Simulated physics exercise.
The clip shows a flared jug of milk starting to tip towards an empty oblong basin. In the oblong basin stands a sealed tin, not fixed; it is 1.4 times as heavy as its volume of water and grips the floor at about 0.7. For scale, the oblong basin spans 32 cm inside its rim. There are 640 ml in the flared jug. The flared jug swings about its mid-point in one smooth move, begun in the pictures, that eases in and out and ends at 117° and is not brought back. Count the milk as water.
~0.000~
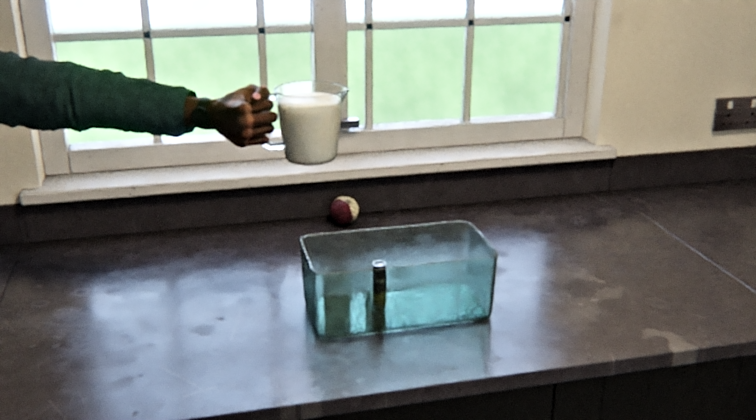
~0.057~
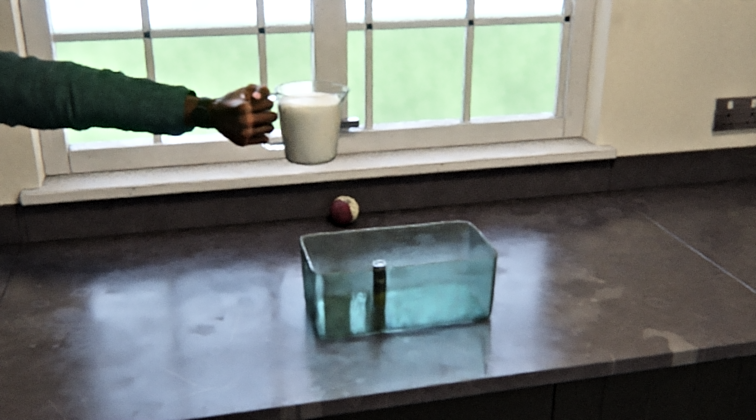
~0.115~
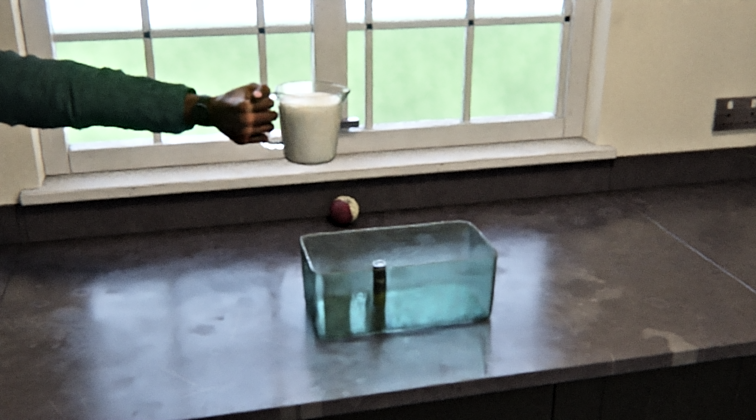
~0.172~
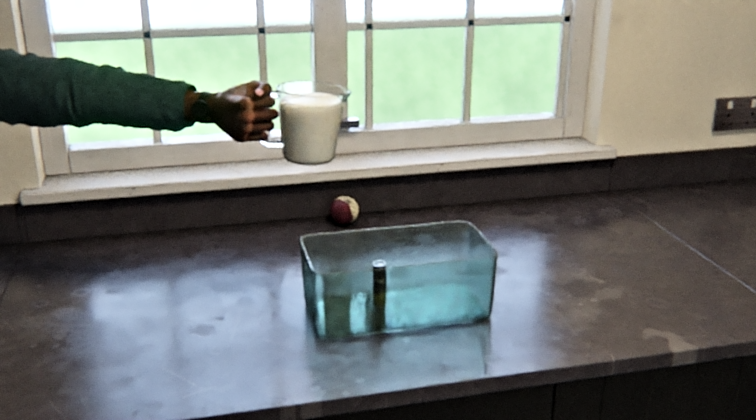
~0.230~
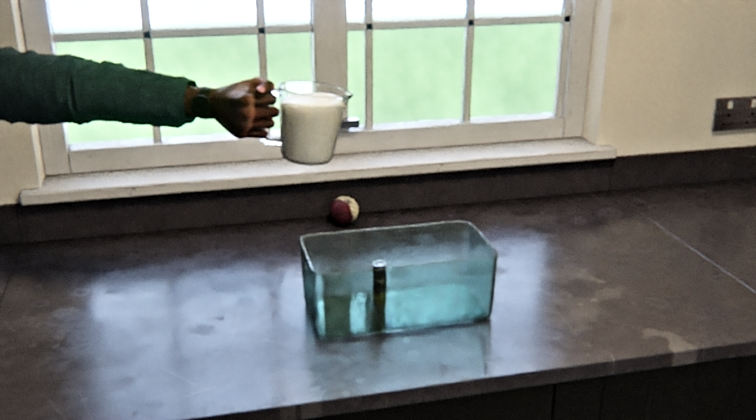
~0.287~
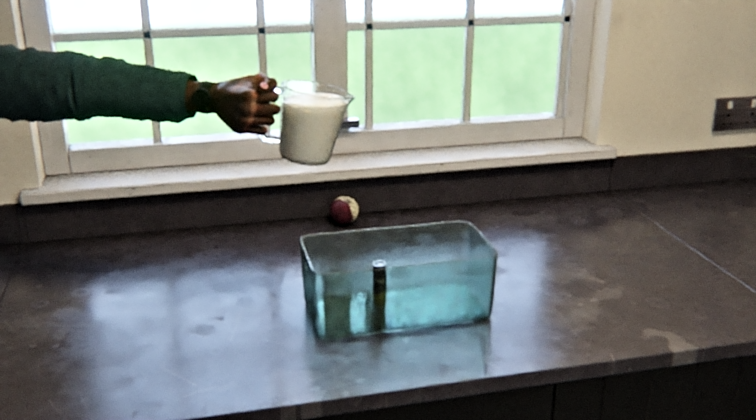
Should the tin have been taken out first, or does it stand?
It keeps standing.
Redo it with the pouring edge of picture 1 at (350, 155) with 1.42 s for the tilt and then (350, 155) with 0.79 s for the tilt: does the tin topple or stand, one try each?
First it topples; then it topples.
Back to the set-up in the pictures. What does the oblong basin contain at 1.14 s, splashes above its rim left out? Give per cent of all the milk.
Some 62 per cent.
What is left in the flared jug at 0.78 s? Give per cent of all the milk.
Near 72 in a hundred.
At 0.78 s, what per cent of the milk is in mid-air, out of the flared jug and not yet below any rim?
Near 22 in a hundred.
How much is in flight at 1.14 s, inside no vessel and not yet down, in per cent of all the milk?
Near 26 in a hundred.
By 0.78 s the tilt is 67° and 73 per cent is still to pour; the tin stands where it began.
By 1.14 s the tilt is 106° and 12 per cent is still to pour; the tin stands where it began.
By 1.51 s the tilt is 117° and 0 per cent is still to pour; the tin stands where it began.
By 1.92 s the tilt is 117° and 0 per cent is still to pour; the tin stands where it began.
At rest the tin stands where it began.
